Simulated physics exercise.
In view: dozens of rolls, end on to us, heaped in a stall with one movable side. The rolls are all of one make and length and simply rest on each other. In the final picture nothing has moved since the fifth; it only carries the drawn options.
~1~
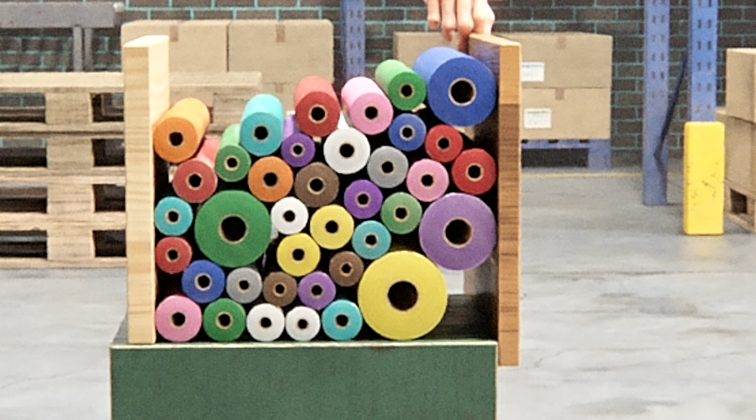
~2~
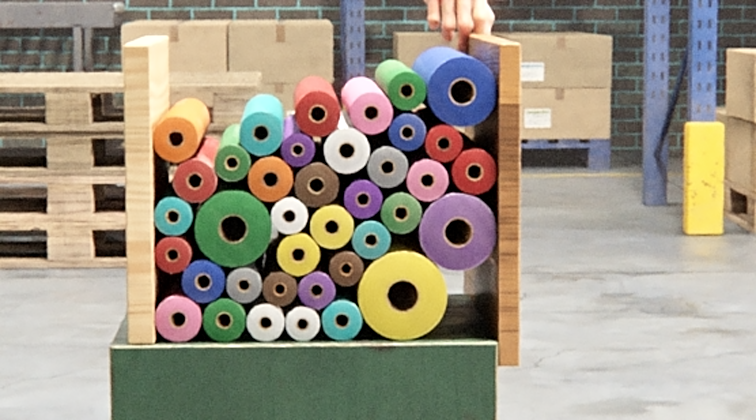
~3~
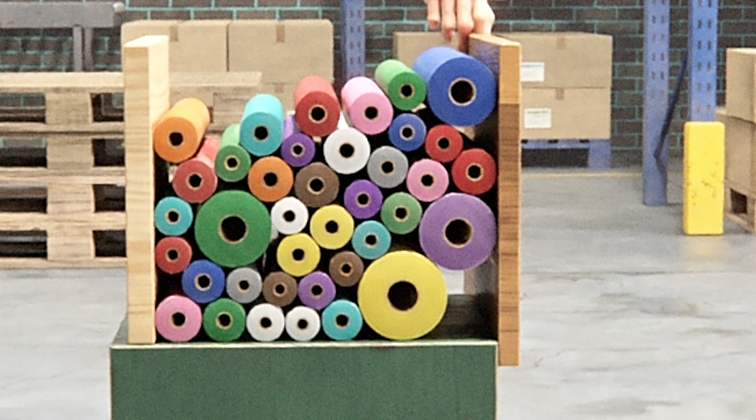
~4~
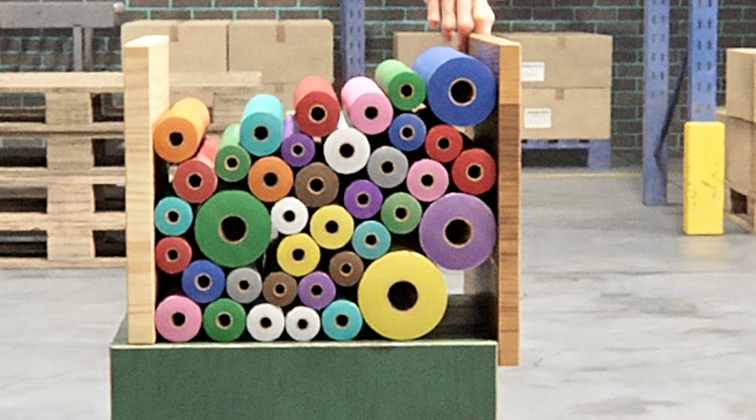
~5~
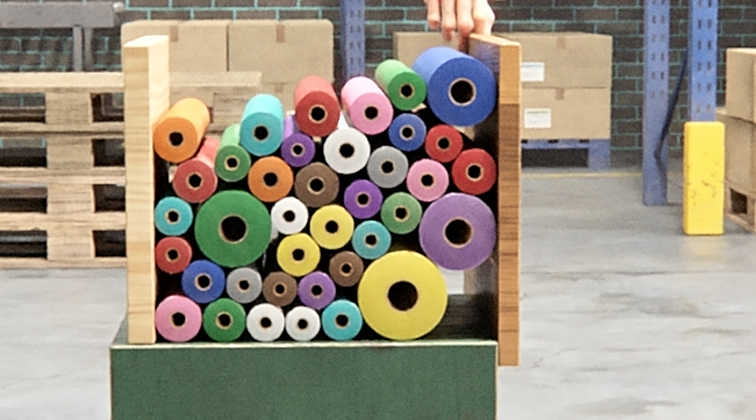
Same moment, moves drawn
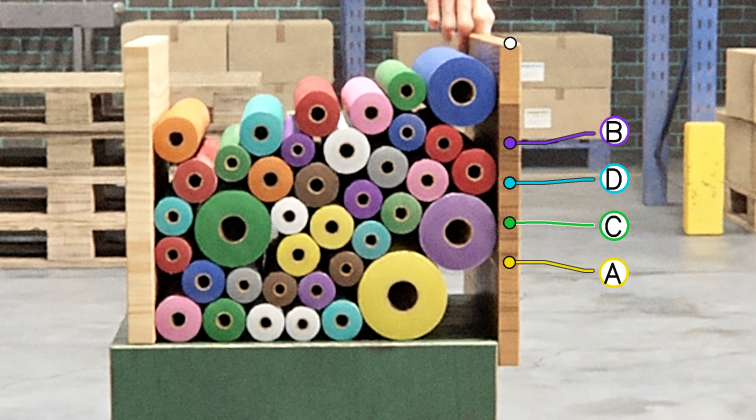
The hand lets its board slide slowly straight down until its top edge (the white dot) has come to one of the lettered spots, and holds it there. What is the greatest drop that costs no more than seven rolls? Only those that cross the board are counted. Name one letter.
Slide it to A.
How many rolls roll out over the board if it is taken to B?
With B, none.
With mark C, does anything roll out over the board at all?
Yes.
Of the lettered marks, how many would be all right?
Four of the four.
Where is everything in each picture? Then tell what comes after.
In the first picture, a yellow roll (403, 296); a blue roll (204, 282); a yellow roll (332, 226).
In the second picture, a yellow roll (332, 226); a white roll (290, 216).
In the third picture, an orange roll (271, 179); a blue roll (407, 133).
In the fourth picture, a turquoise roll (262, 133); side board (489, 186).
In the fifth picture, a pink roll (178, 319); a yellow roll (403, 296); a blue roll (204, 282).
On the marked copy, A at (509, 262); B at (510, 143); C at (509, 223); D at (510, 183); the white dot at (510, 43).
With A. Early on, top of the board (498, 138).
Further on, top of the board (498, 246).
At the end, top of the board (498, 261), about four out over the board.
As for the rest, B none out over the board; C about four out over the board; D one out over the board.
